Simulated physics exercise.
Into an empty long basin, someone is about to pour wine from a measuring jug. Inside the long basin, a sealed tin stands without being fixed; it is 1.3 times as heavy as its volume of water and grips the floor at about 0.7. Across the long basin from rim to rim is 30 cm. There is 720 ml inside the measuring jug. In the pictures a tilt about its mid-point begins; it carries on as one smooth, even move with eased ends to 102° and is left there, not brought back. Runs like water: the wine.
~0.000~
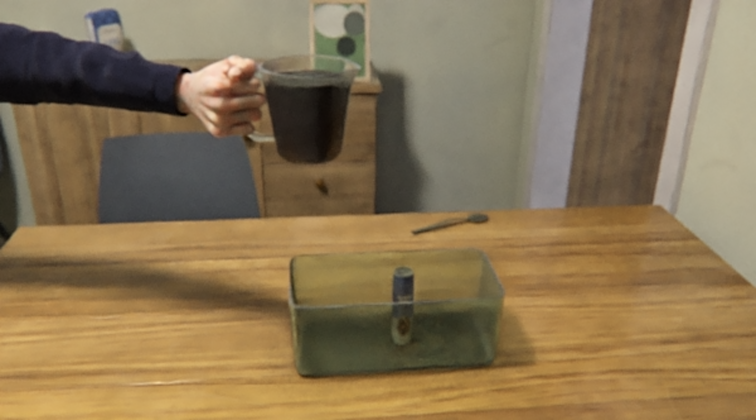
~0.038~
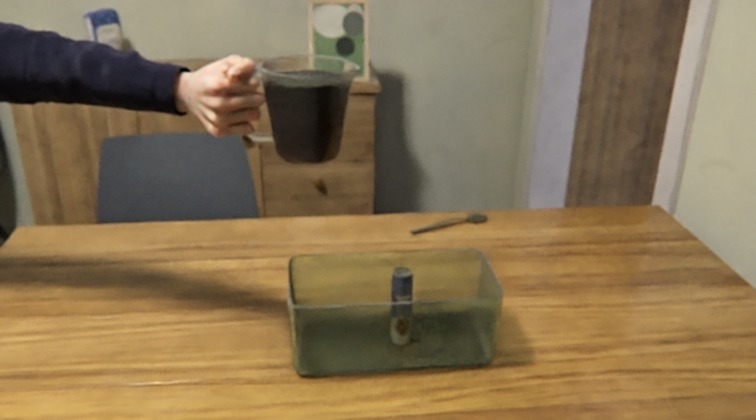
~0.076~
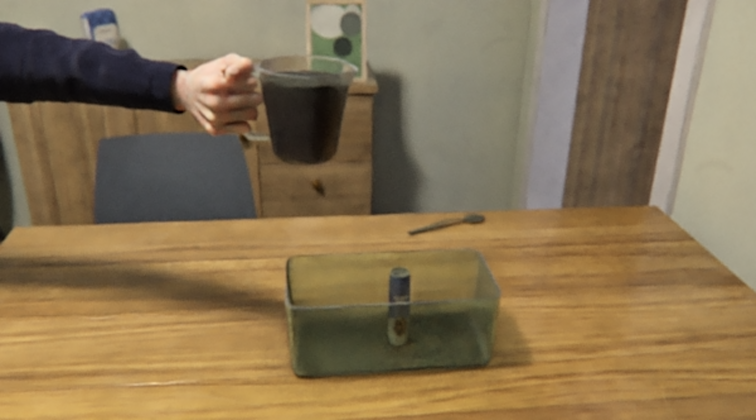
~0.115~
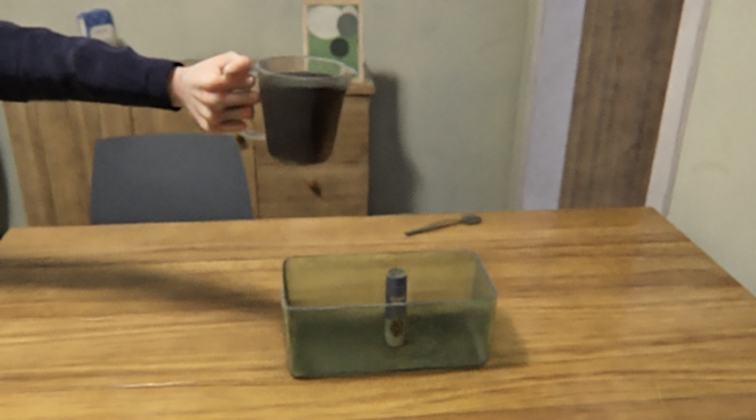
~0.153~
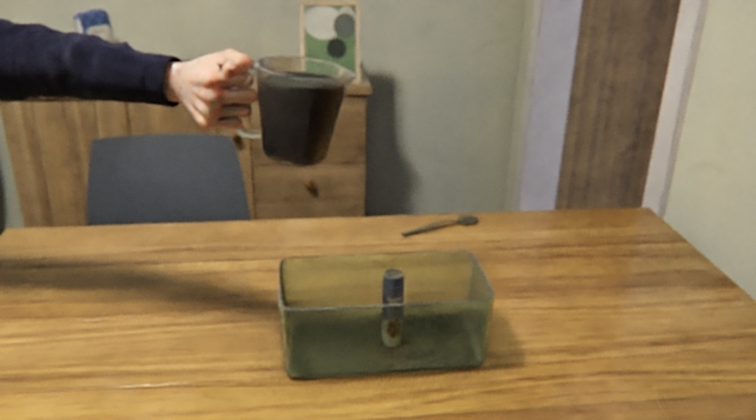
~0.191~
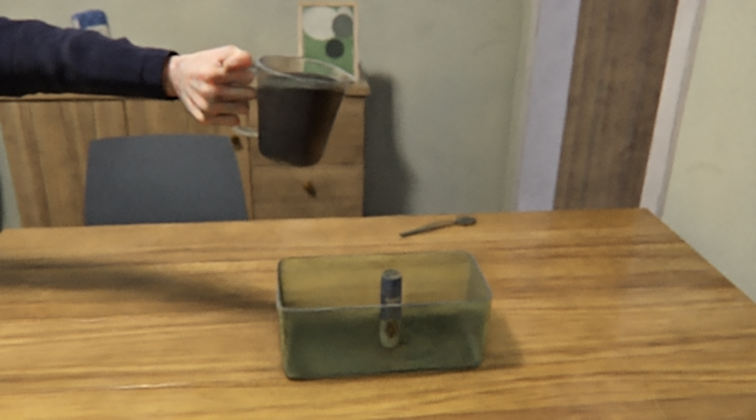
Above a glass basin on a wooden table, a hand slowly tilts a dark-filled jug rightward.
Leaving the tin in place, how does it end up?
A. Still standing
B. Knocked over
Answer: A.
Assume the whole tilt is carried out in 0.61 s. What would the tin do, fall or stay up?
After the tilt, the tin is still standing.
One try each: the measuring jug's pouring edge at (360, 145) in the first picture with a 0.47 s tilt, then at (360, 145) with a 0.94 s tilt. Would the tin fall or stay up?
First it tips over; then it tips over.
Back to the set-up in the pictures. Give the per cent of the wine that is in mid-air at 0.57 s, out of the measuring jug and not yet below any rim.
24 per cent.
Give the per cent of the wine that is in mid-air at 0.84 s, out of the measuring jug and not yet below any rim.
Around 36 percent of the liquid.
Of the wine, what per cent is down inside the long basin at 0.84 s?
Value: Approx. 42 %.
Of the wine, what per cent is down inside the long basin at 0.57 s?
Near 0 in a hundred.
Then, 0.57 s in, the tilt is 67° and 76 per cent is still to pour; the tin stands where it began.
Then, 0.84 s in, the tilt is 99° and 22 per cent is still to pour; the tin stands where it began.
Then, 1.13 s in, the tilt is 102° and 1 per cent is still to pour; the tin stands where it began.
Then, 1.44 s in, the tilt is 102° and 0 per cent is still to pour; the tin stands where it began.
Finally, the tin stands where it began.
